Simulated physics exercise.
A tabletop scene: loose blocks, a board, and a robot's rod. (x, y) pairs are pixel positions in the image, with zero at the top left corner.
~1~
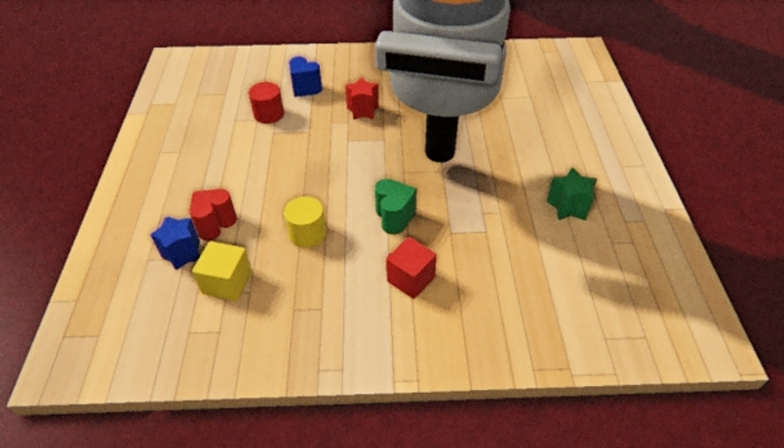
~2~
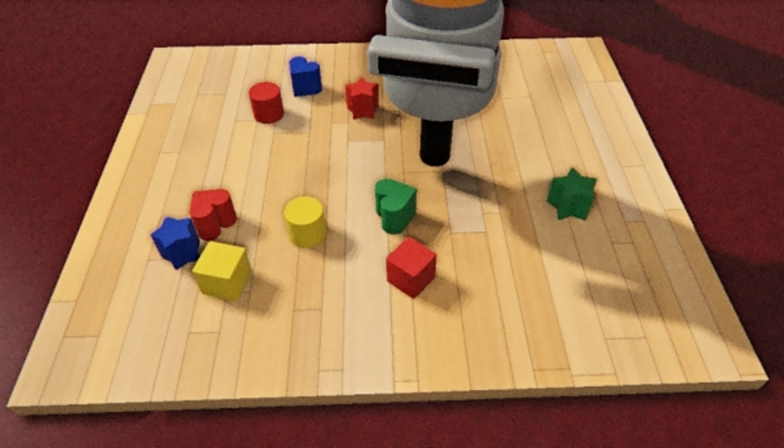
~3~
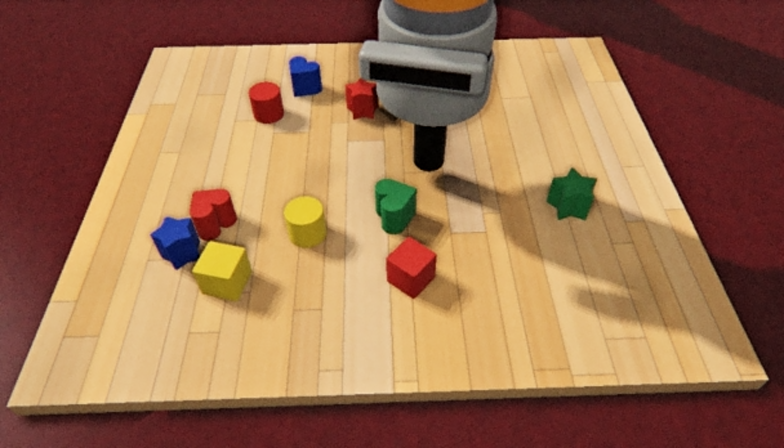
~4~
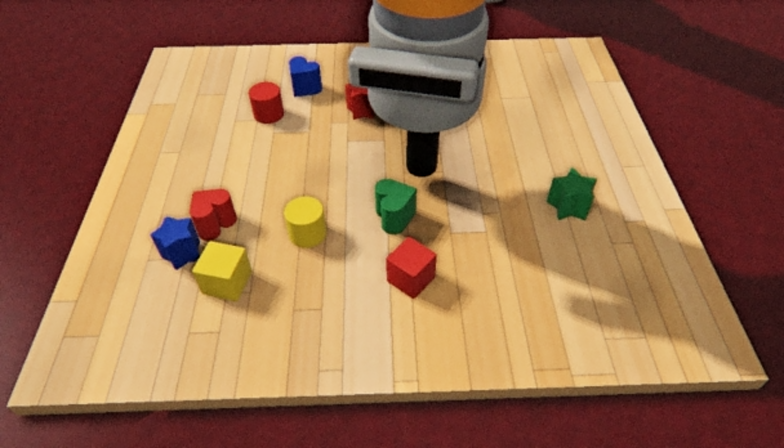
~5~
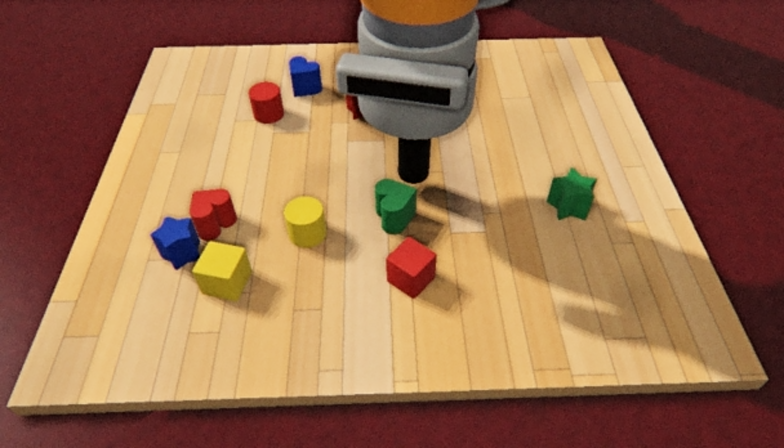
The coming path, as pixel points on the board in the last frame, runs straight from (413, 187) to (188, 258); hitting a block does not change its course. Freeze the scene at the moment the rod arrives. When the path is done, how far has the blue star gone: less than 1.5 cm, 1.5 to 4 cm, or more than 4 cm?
The displacement of the blue star is 1.5-4 cm.
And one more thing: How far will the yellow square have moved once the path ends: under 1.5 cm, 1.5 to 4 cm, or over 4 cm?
Its final spot will lie within 1.5 cm of the current one.
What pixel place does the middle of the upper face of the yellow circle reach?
The middle of its upper face should be somewhere near (266, 237).
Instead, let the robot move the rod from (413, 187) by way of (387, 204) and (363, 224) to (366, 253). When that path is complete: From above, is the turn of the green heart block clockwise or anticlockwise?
Rotation: Counter-clockwise.
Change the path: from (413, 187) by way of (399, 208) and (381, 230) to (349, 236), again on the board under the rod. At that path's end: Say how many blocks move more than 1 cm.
It should be one, as far as I can tell.
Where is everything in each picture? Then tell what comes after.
In the first frame, rod's lower end at (440, 154); blue star at (173, 230); red heart block at (207, 201); yellow square at (219, 259); yellow circle at (304, 210); green heart block at (394, 193).
In the second frame, rod at (435, 158); blocks still.
In the third frame, rod at (429, 163); blocks still.
In the fourth frame, rod at (422, 168); blocks still.
In the fifth frame, rod at (413, 175); blue star at (173, 230); red heart block at (207, 201); yellow square at (219, 259); yellow circle at (304, 210); green heart block at (394, 193).
On the path given first. One third of the way, rod at (341, 196); green heart block at (384, 199), turned 45° anticlockwise.
Two thirds of the way, rod at (265, 220); yellow circle at (267, 236); green heart block at (384, 199), turned 45° anticlockwise.
At the end, rod at (183, 245); blue star at (144, 237); red heart block at (202, 201), turned 20° clockwise; yellow square still; yellow circle at (266, 237); green heart block at (384, 199), turned 45° anticlockwise.
